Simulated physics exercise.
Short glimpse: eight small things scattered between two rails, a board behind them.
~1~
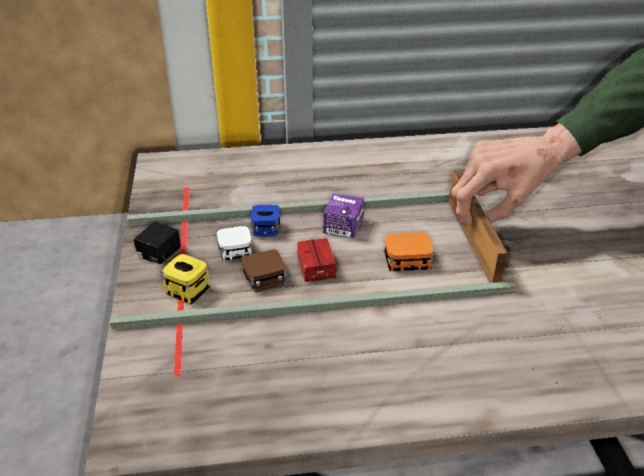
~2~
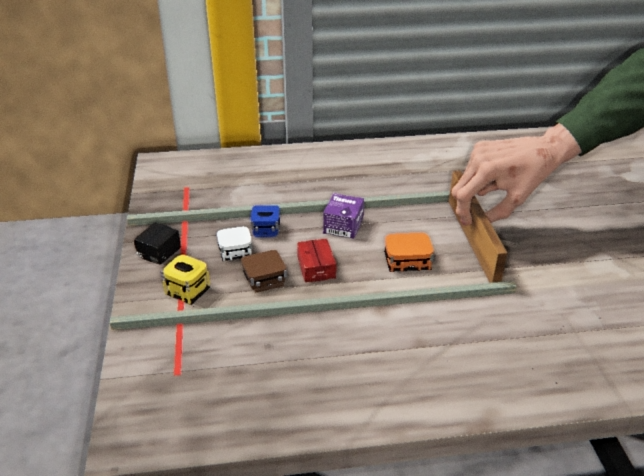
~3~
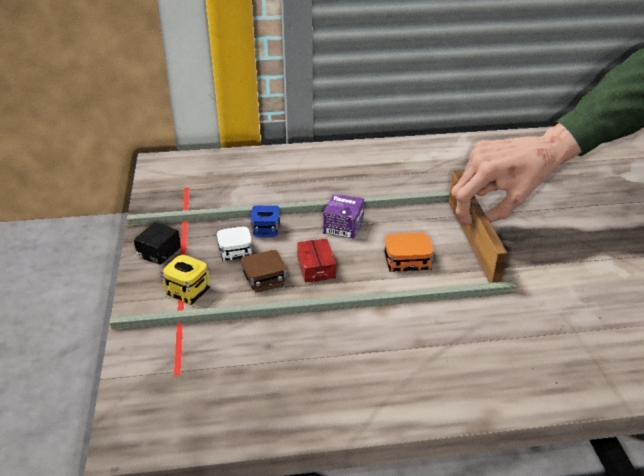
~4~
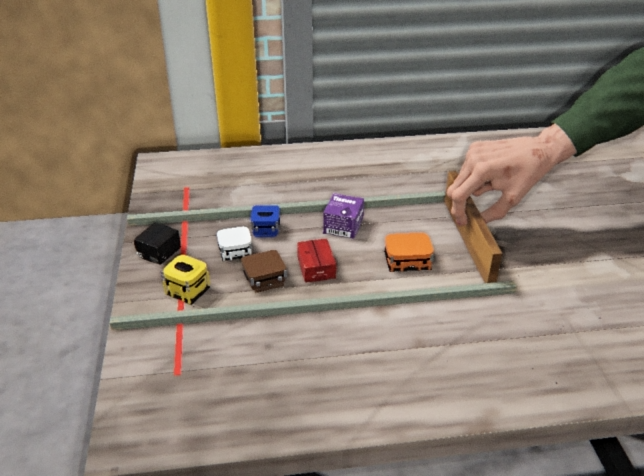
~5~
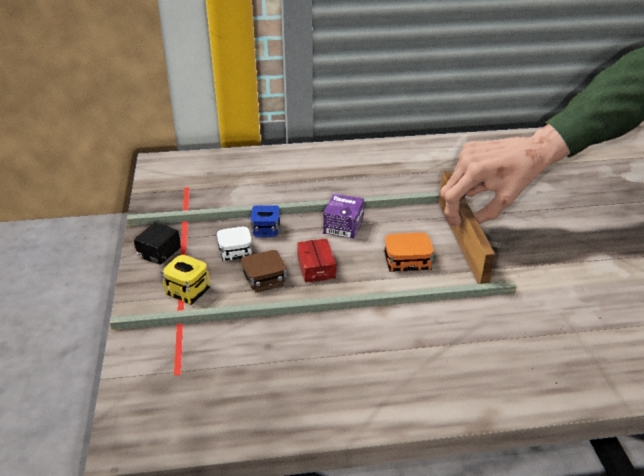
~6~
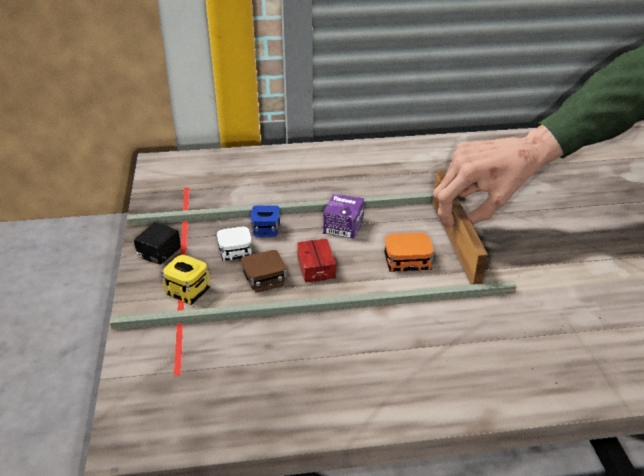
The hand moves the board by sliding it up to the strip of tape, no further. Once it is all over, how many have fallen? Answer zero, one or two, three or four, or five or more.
When it is over, three or four have fallen.
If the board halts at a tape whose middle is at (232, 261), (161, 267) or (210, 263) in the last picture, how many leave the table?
The counts come to 1, then 6, then 2.
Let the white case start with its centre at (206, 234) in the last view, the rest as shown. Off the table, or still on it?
Result: It does not stay.
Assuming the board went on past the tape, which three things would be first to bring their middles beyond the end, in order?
Ranked earliest first, the yellow case comes before the brown case, which comes before the black box.
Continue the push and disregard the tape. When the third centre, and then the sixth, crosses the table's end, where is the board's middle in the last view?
Its middle is near (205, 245) and then near (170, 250).
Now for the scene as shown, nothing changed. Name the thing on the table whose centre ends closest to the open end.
Answer: The red box.
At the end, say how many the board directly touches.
The figure is 2.
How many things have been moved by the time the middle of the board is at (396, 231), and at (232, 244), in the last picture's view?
The count is 1 at the first point and 8 at the second.
A little later, none off yet; black box at rest near (158, 243); yellow case at rest near (186, 279); white case at rest near (235, 244).
When it is over, the number that fall off is three or four; down, brown case, yellow case and black box.
